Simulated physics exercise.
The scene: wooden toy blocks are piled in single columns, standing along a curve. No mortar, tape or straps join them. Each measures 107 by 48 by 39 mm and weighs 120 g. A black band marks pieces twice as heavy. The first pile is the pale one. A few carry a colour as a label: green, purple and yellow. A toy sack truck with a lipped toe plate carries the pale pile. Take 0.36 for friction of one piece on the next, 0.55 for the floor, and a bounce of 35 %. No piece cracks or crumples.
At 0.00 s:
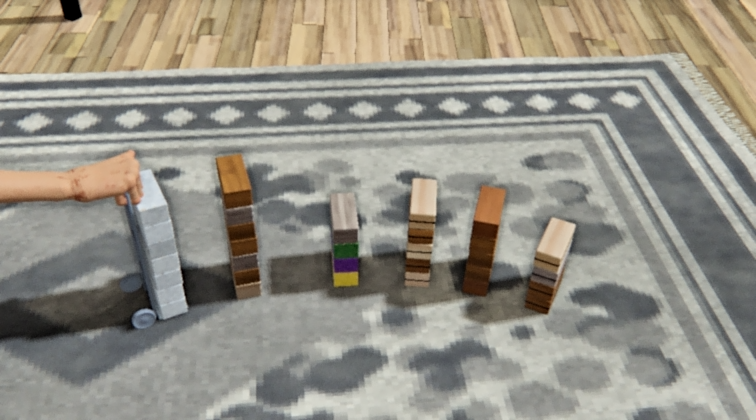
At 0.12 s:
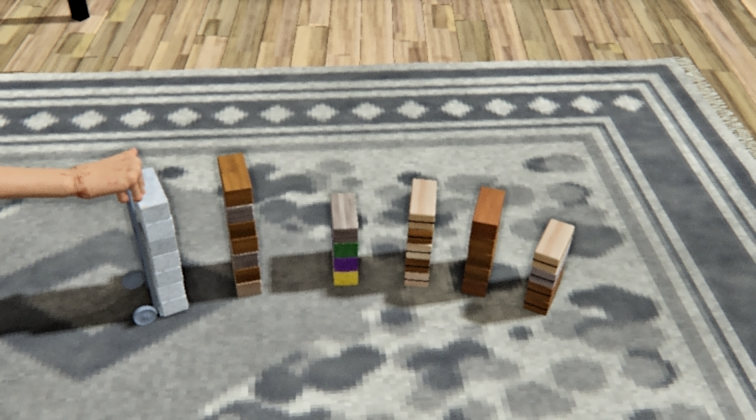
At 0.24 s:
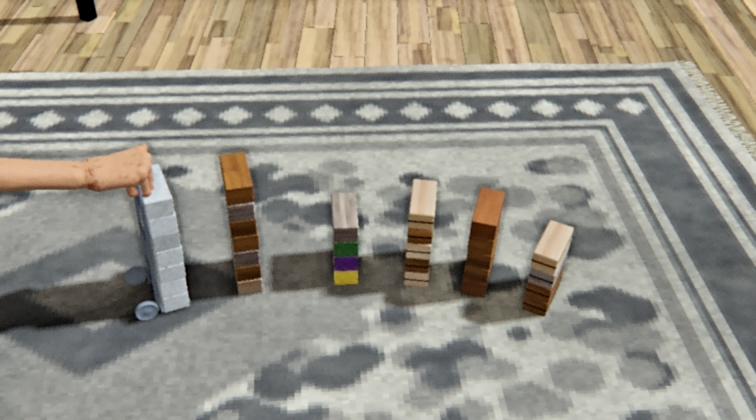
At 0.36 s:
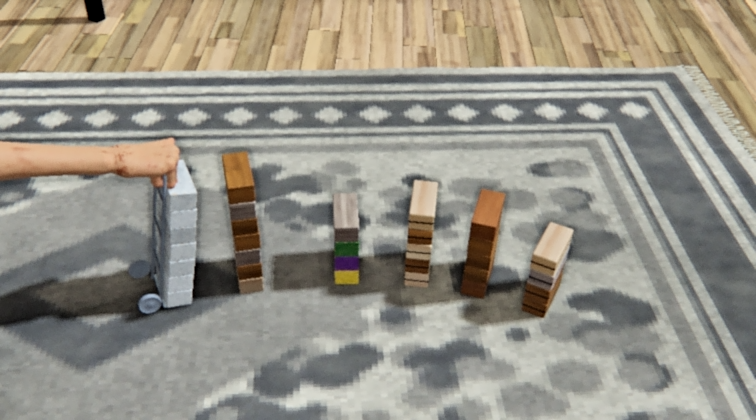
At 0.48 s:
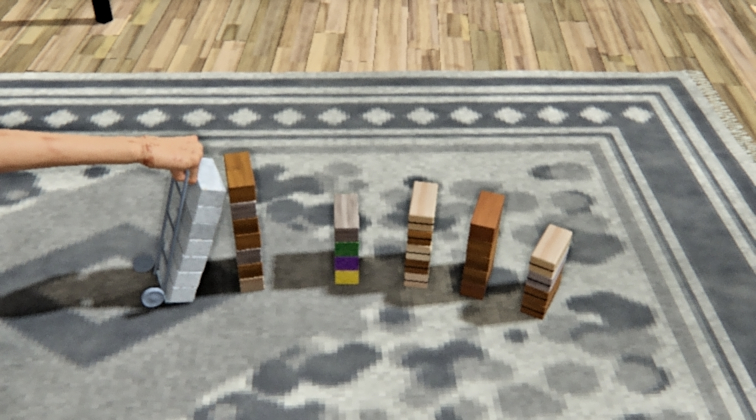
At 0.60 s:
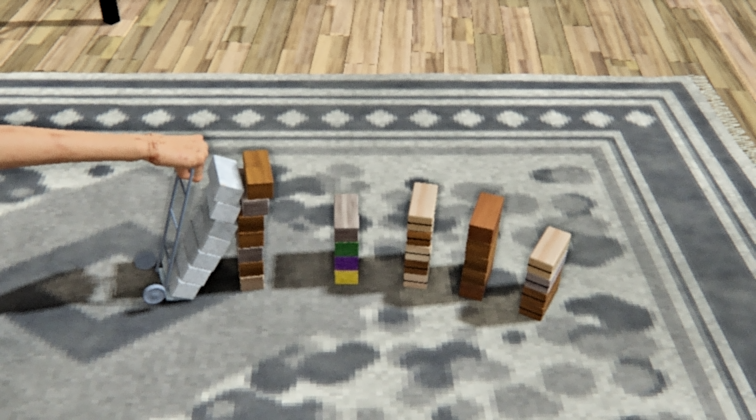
A hand tilted a small toy sack truck forward, and the tall pale pile of blocks on it leaned right toward the brown wooden pile beside it, whose top shifted slightly to the right.
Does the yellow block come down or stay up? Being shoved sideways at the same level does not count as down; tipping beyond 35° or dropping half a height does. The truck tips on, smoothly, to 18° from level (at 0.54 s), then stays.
That block stays up.
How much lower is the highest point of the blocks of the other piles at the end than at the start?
About 8 cm.
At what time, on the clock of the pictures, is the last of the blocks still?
At about 3.5 s.
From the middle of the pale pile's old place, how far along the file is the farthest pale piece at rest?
Roughly 32 cm along.
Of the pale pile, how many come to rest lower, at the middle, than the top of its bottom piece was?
The count is 3.
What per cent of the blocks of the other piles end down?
Near 40 per cent.
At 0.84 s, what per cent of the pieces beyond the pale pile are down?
By then 30 per cent.
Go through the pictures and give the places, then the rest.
In the first frame (pixels give the middle of a visible side; the camera moves round a little), truck frame (133, 221) 0° forward; yellow block (346, 280); purple block (346, 266); green block (346, 252); none of the others has stirred.
The second frame shows truck frame (135, 218) 0° forward; yellow block (346, 279).
The third frame shows truck frame (143, 213) 2° forward; yellow block (346, 278).
The fourth frame shows truck frame (164, 205) 10° forward, top of the pale pile leaning 10°; yellow block (347, 278); none of the others has stirred.
The fifth frame shows truck frame (182, 199) 17° forward, top of the pale pile leaning 20°; yellow block (347, 278); none of the others has stirred.
The sixth frame shows truck frame (186, 197) 18° forward, top of the pale pile leaning 27°; yellow block (346, 278); purple block (347, 264); green block (347, 250); movement in 4 of them.
After 0.72 s, 7 of the pale pile down; none of the 25 other blocks down, 7 disturbed; yellow block unmoved.
After 0.84 s, 7 of the pale pile down; 7 of the 25 other blocks down; yellow block unmoved.
After 1.04 s, 7 of the pale pile down; 9 of the 25 other blocks down; yellow block 8 mm from its place; green block 49° from how it stood, 24 mm lower.
After 1.72 s, 7 of the pale pile down; 9 of the 25 other blocks down; yellow block 8 mm from its place; purple block 33° from how it stood.
In the end (3.5 s), 7 of the pale pile down; 10 of the 25 other blocks down; yellow block 7 mm from its place; purple block 38° from how it stood; green block 8 cm lower. From the last view, middles, yellow block near (350, 260), purple block near (362, 247).
